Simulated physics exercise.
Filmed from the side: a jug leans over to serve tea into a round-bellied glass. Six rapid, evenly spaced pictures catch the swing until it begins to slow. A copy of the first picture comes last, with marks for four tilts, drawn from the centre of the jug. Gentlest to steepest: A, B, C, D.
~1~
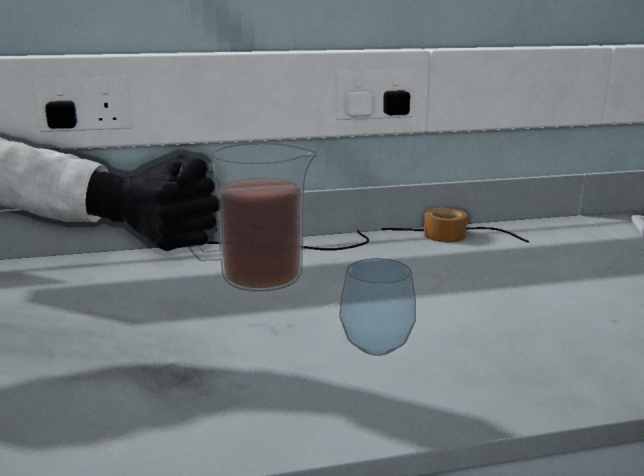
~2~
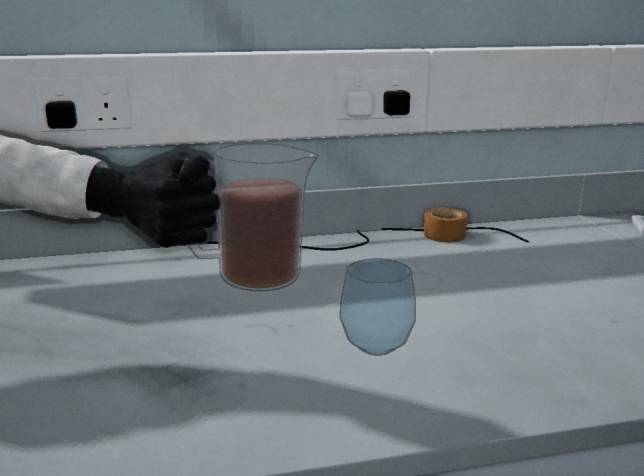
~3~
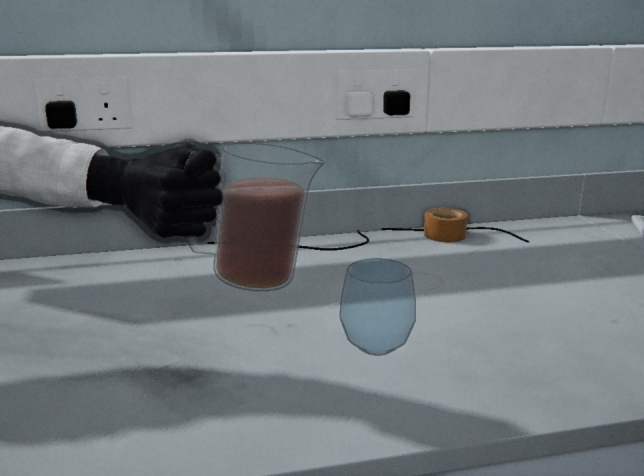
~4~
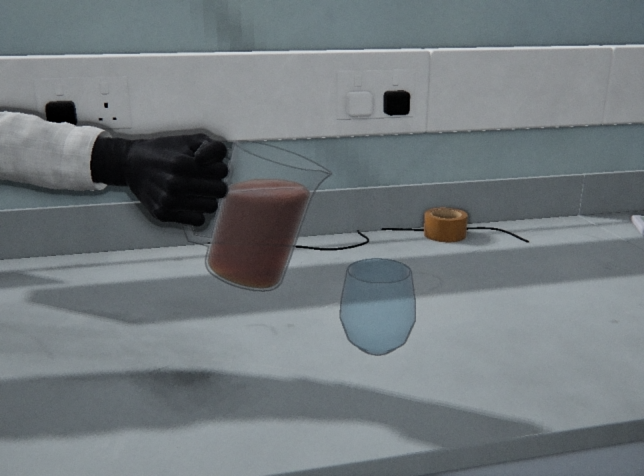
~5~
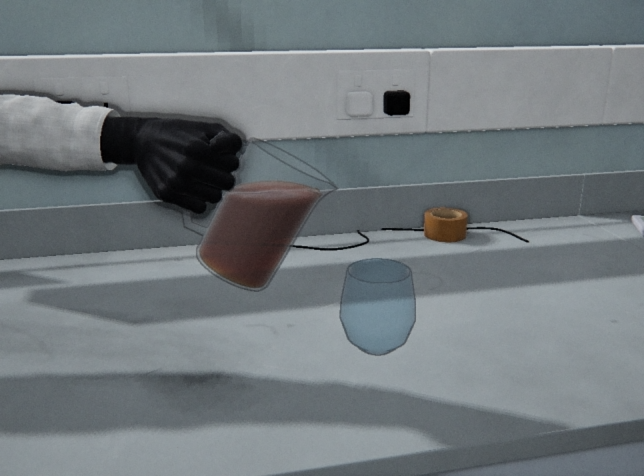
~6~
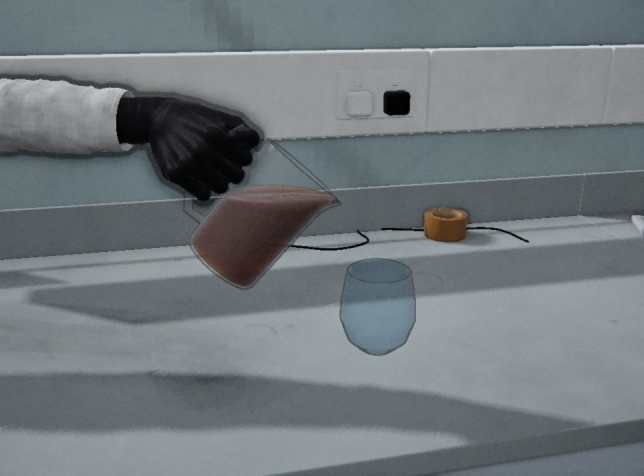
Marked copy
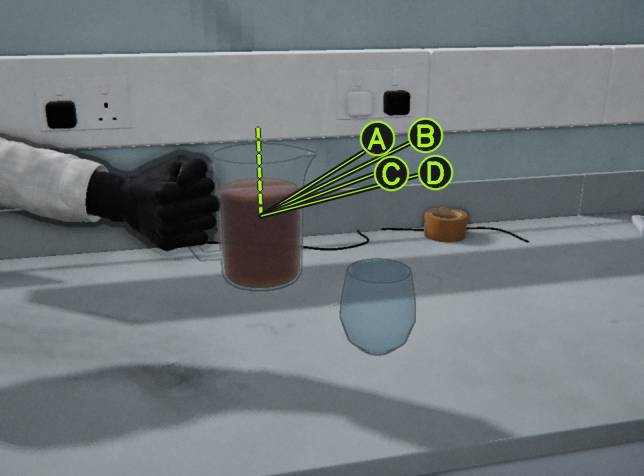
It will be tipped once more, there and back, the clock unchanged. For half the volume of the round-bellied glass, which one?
Use tilt B.
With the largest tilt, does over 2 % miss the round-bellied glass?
No, it does not.
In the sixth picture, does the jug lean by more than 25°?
Yes.
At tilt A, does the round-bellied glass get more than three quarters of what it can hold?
No.
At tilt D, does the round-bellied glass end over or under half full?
Over half.
On the marked copy, A at (364, 151); B at (410, 142); C at (373, 174); D at (418, 175).
If A is chosen, the round-bellied glass ends with about 33 % of what it can hold.
If B is chosen, the round-bellied glass ends with about 49 % of what it can hold.
If C is chosen, the round-bellied glass ends with about 67 % of what it can hold.
If D is chosen, the round-bellied glass ends with about 84 % of what it can hold.
